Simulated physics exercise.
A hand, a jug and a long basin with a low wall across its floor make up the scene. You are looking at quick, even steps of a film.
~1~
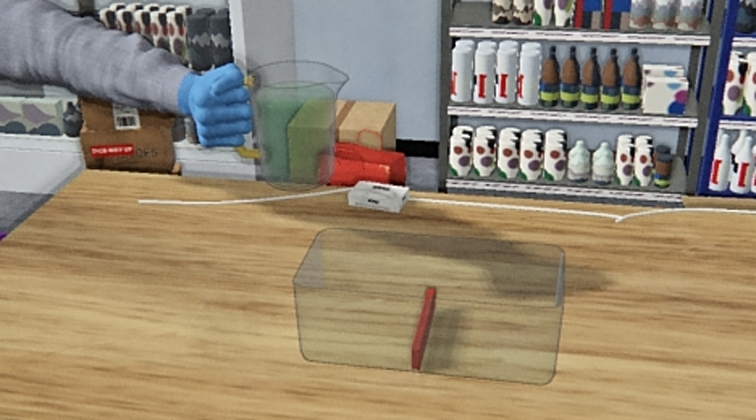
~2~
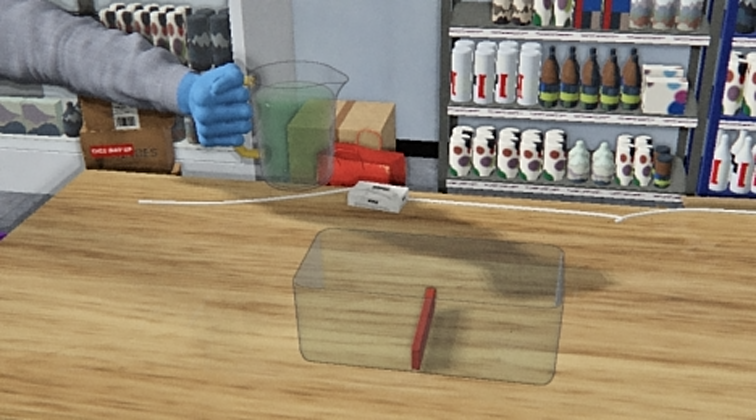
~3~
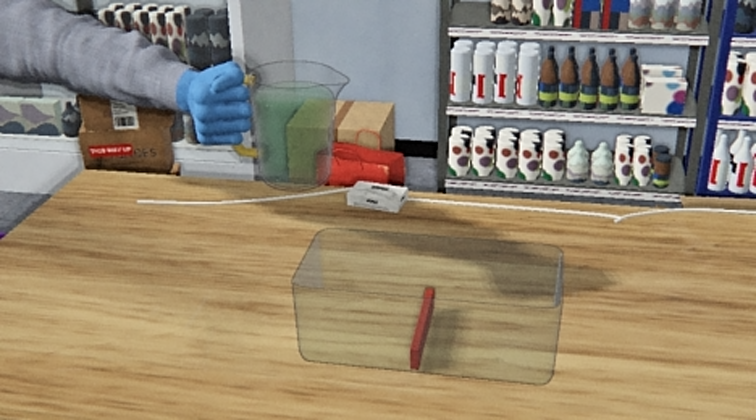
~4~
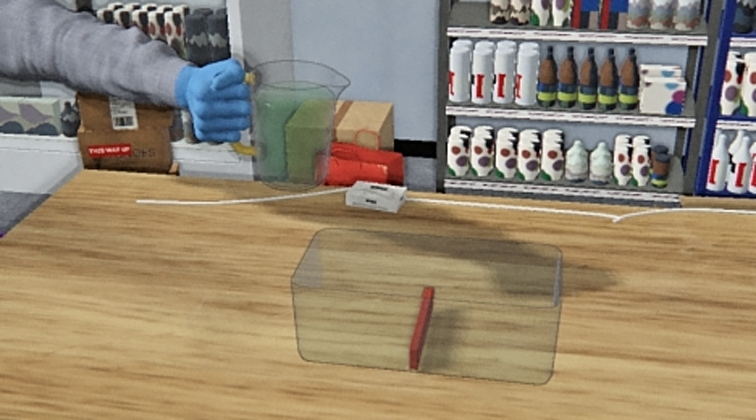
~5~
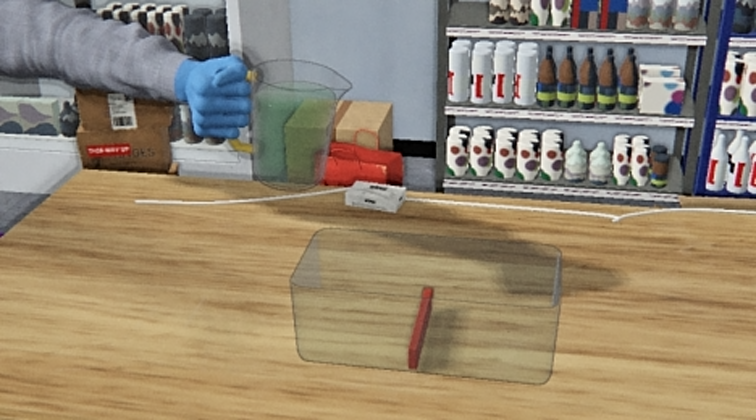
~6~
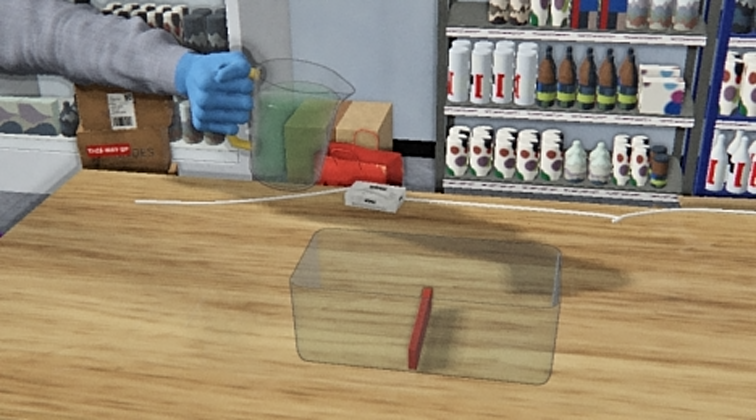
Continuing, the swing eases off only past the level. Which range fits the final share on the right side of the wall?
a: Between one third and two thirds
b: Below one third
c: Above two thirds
Answer: A.
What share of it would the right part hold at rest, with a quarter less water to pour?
Estimate: Around 20 per cent.
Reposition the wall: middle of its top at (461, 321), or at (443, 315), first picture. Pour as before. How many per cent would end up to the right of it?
First try: Roughly 10 per cent; second try: 5 per cent.
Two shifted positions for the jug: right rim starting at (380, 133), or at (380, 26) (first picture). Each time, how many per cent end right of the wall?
Roughly 65 percent on the first try and 85 percent on the second.
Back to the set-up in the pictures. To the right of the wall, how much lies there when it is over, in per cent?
That works out near 45 in every hundred.
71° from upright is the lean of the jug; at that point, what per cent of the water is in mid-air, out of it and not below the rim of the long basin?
I'd say some 15 per cent of it.
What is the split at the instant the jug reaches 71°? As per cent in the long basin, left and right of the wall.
Split is about 0 % to the left and 0 % to the right.
A moment on, the jug is tipped part way and 82 per cent is still to pour, 1 is left of the wall and 1 right of it.
Next, the jug is tipped right over and 28 per cent is still to pour, 17 is left of the wall and 29 right of it.
Then the jug is tipped right over and 2 per cent is still to pour, 52 is left of the wall and 41 right of it.
Later the jug is tipped right over and 0 per cent is still to pour, 56 is left of the wall and 42 right of it.
Finally, 55 per cent lies left of the wall, 42 right of it and 2 outside.
